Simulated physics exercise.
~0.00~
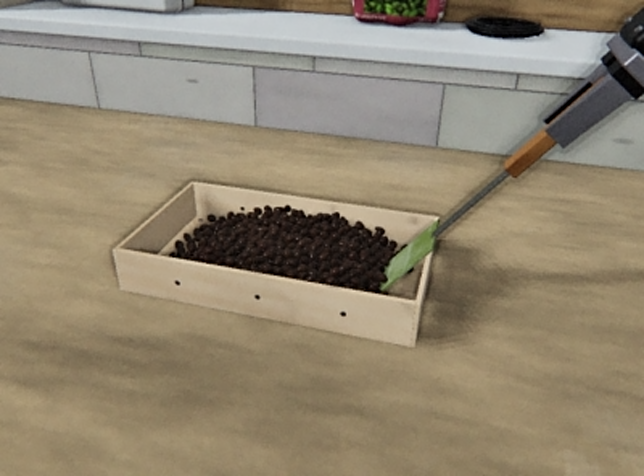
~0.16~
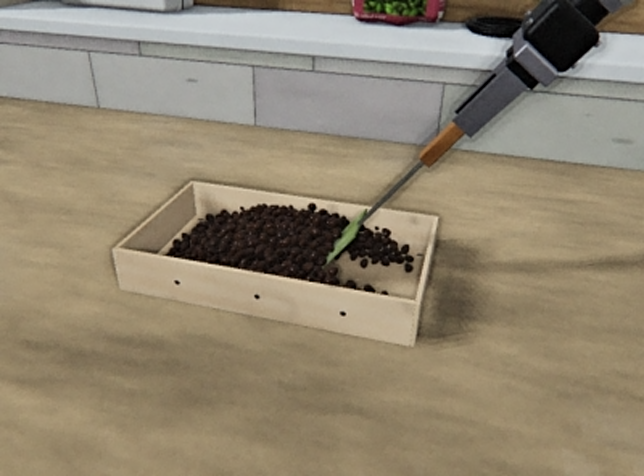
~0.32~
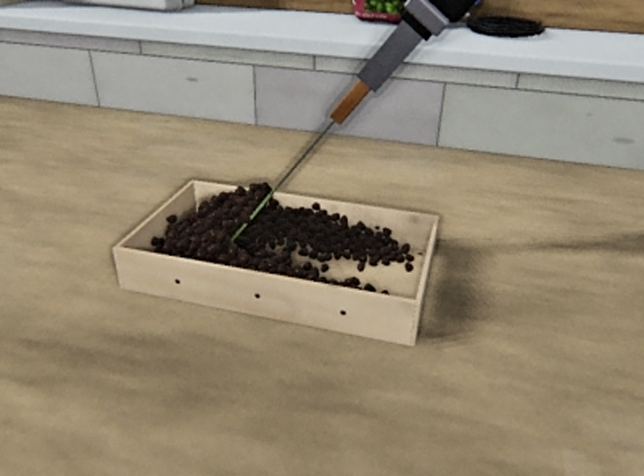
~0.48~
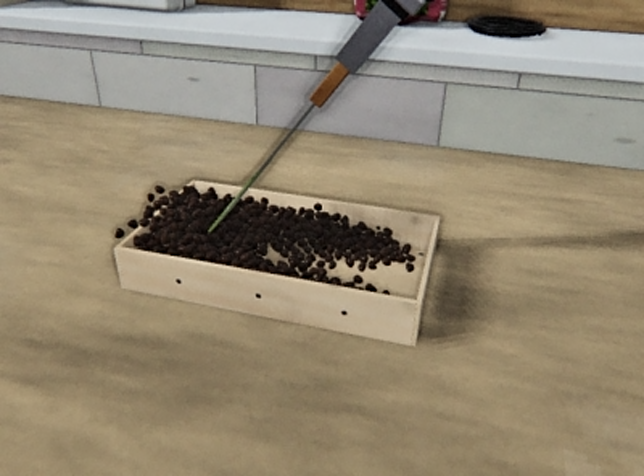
On a wooden counter, a robot arm's turner pushes dark beans leftward, spilling a few over the tray's edge.
